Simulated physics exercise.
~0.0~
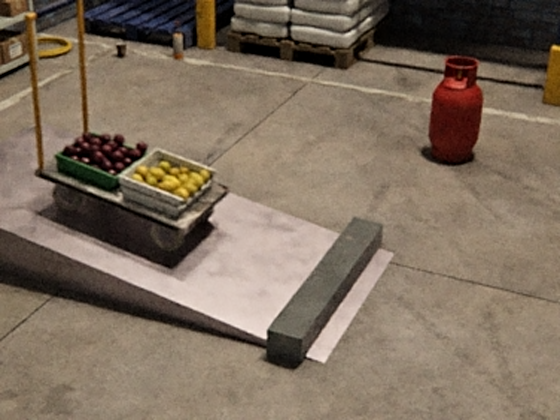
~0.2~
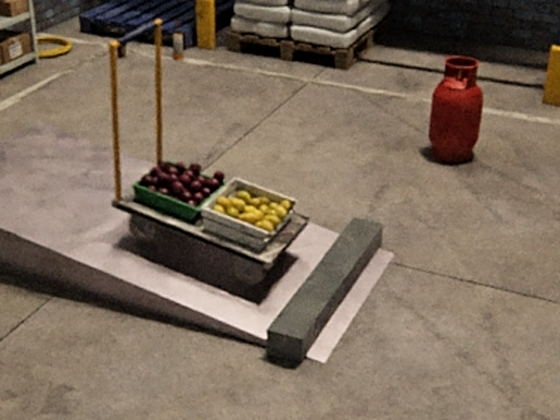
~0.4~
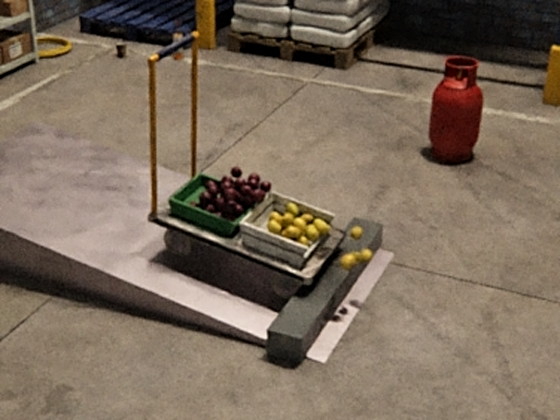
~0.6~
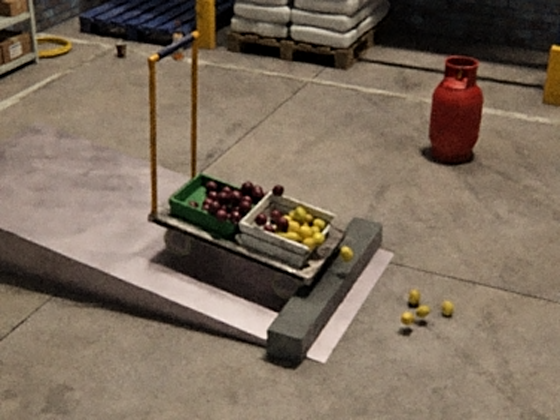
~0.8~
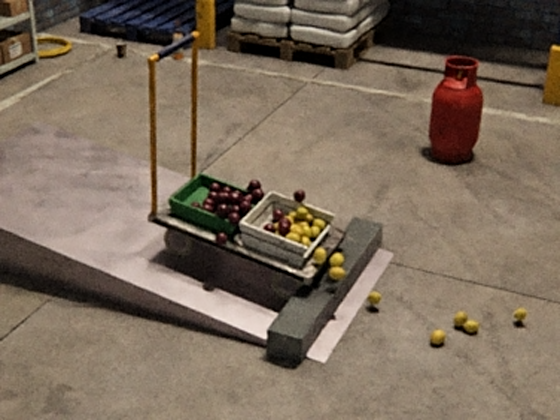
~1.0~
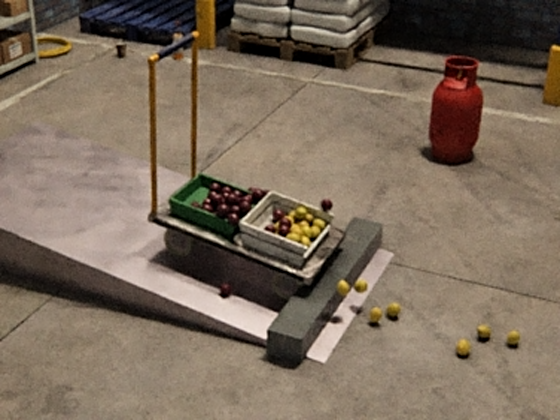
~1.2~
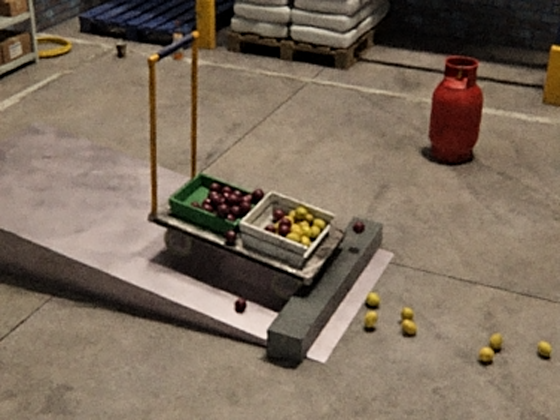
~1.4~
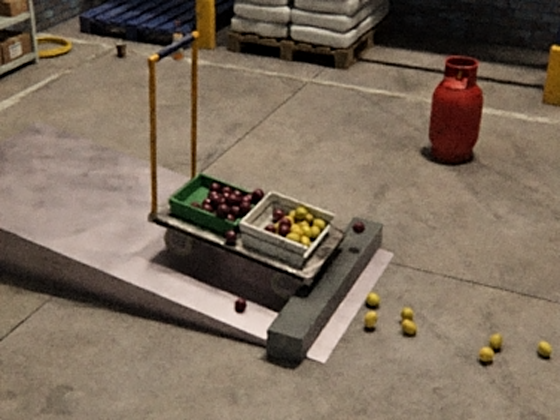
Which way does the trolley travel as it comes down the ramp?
The trolley travels to the right, down the ramp towards the raised sill.
A platform trolley carrying a green tote of red onions and a white tote of yellow fruit rolls down a ramp and stops at a raised sill. Some yellow fruit spills over the sill onto the floor, and a few onions leave their tote before everything rests.
